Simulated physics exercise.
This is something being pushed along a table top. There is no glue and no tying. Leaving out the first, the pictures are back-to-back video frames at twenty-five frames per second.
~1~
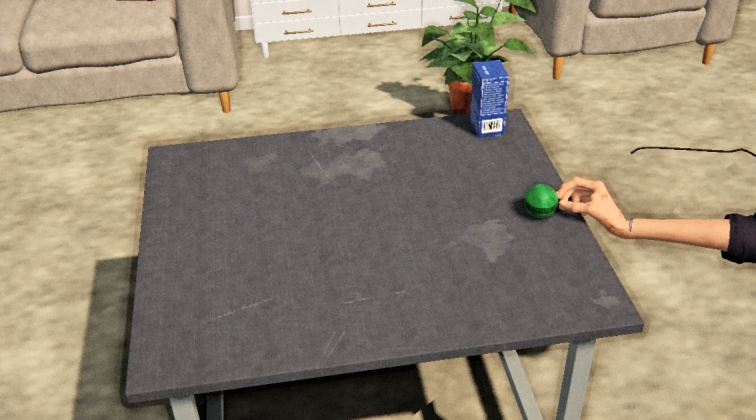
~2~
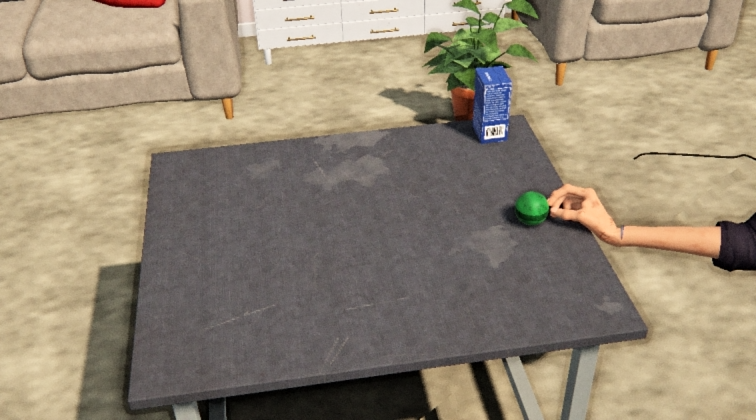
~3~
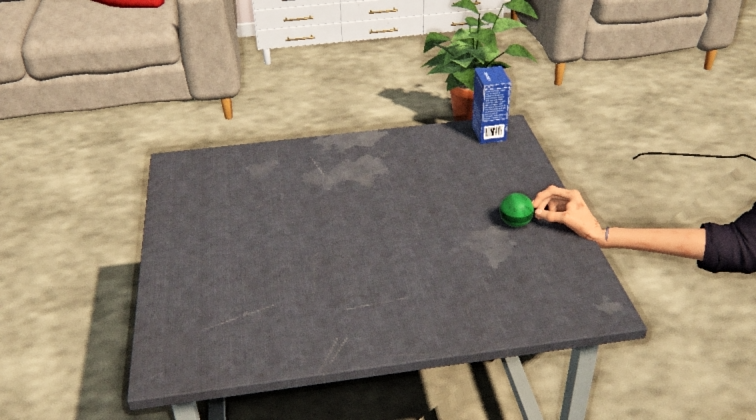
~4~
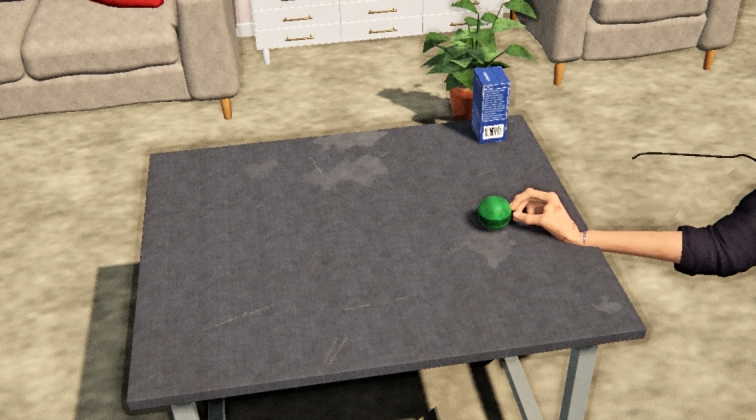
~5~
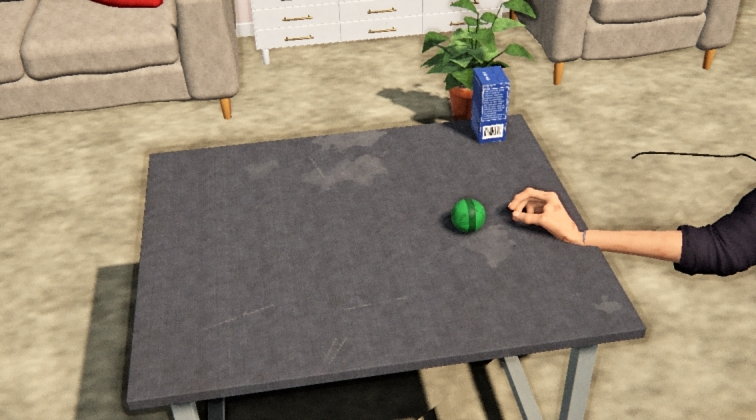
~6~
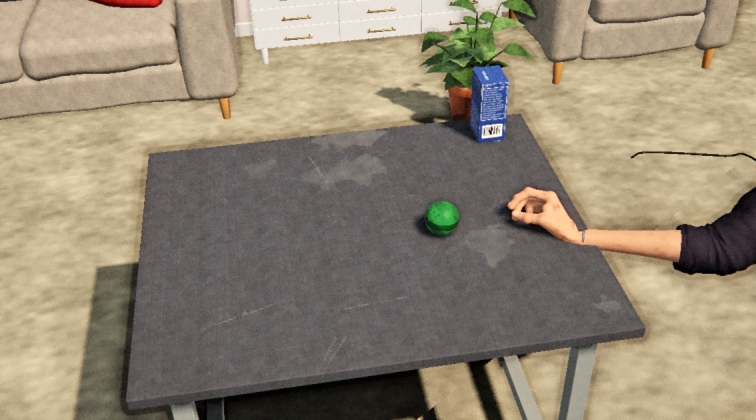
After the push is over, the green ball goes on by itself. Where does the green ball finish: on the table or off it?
Off it.
Then, 0.30 s later than the last frame, green ball moved well along near (251, 242).
Then, 0.70 s later than the last frame, green ball now off the table.
Then, 1.10 s later than the last frame, things are still on the move.
When it is over, off the table, green ball.
